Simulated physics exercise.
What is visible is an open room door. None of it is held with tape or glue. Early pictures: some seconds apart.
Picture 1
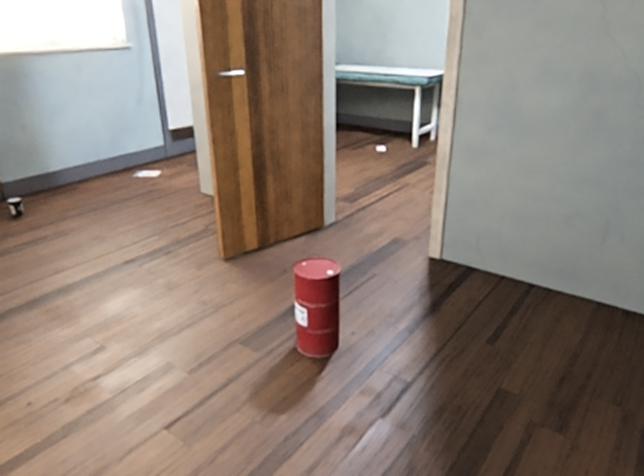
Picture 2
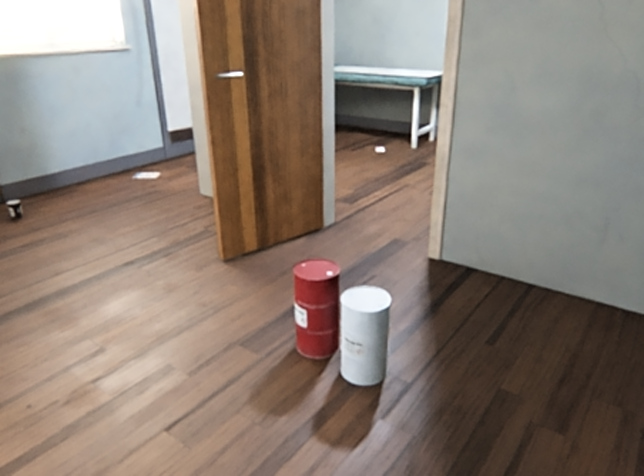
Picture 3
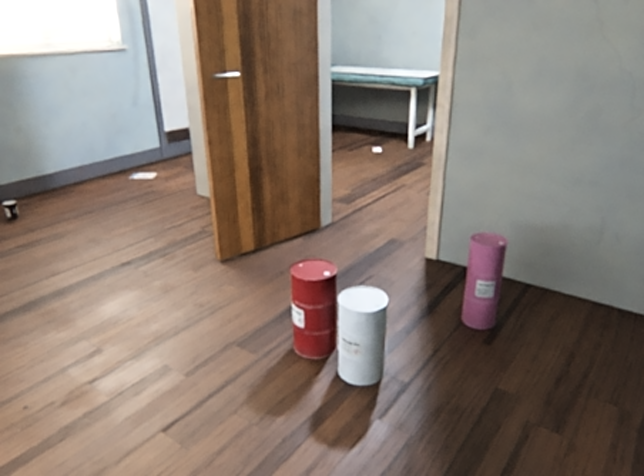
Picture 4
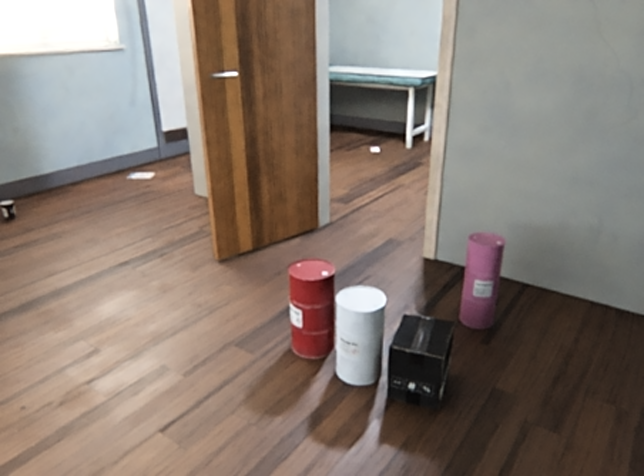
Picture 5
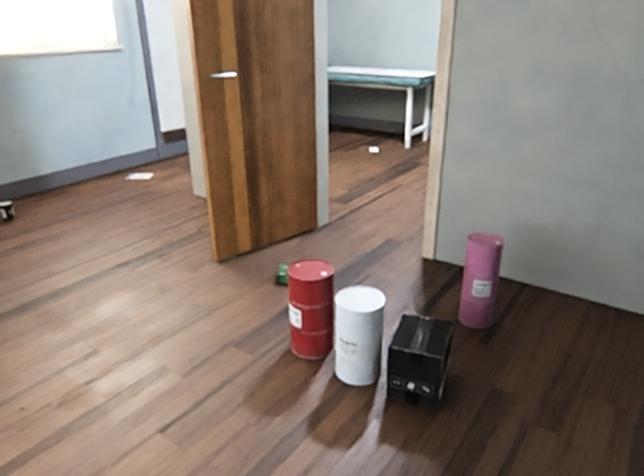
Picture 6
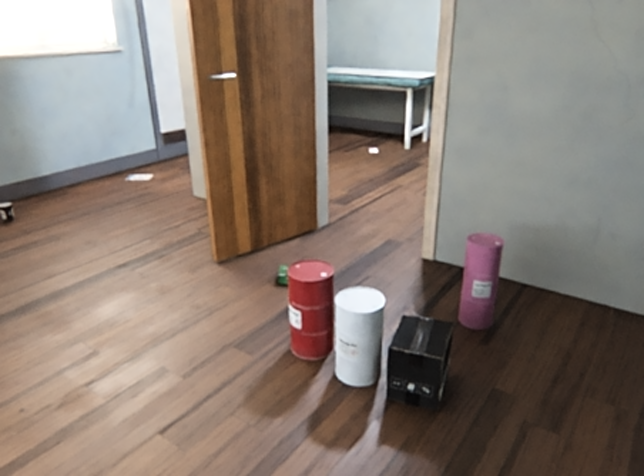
An open door stays still as canisters, a black box and a green object appear nearby.
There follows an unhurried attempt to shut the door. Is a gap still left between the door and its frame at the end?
Seems the door lines up with the frame at the end.
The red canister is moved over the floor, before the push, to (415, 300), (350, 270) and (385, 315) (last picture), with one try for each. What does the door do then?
On the first try it swings fully closed, on the second it fails to close, and on the third it swings fully closed.
Then, 1.10 s after the last picture, door 73° open.
Then, 1.50 s after the last picture, door 55° open; green packet slid about its own width near (335, 279).
Then, 1.90 s after the last picture, door 36° open; green packet slid well along near (379, 276).
Then, 2.20 s after the last picture, door 22° open; green packet slid well along near (406, 274).
At rest, door 0° open; moved from the start, green packet; the other 4 in place. Seen from the same camera at the end, green packet near (411, 274).
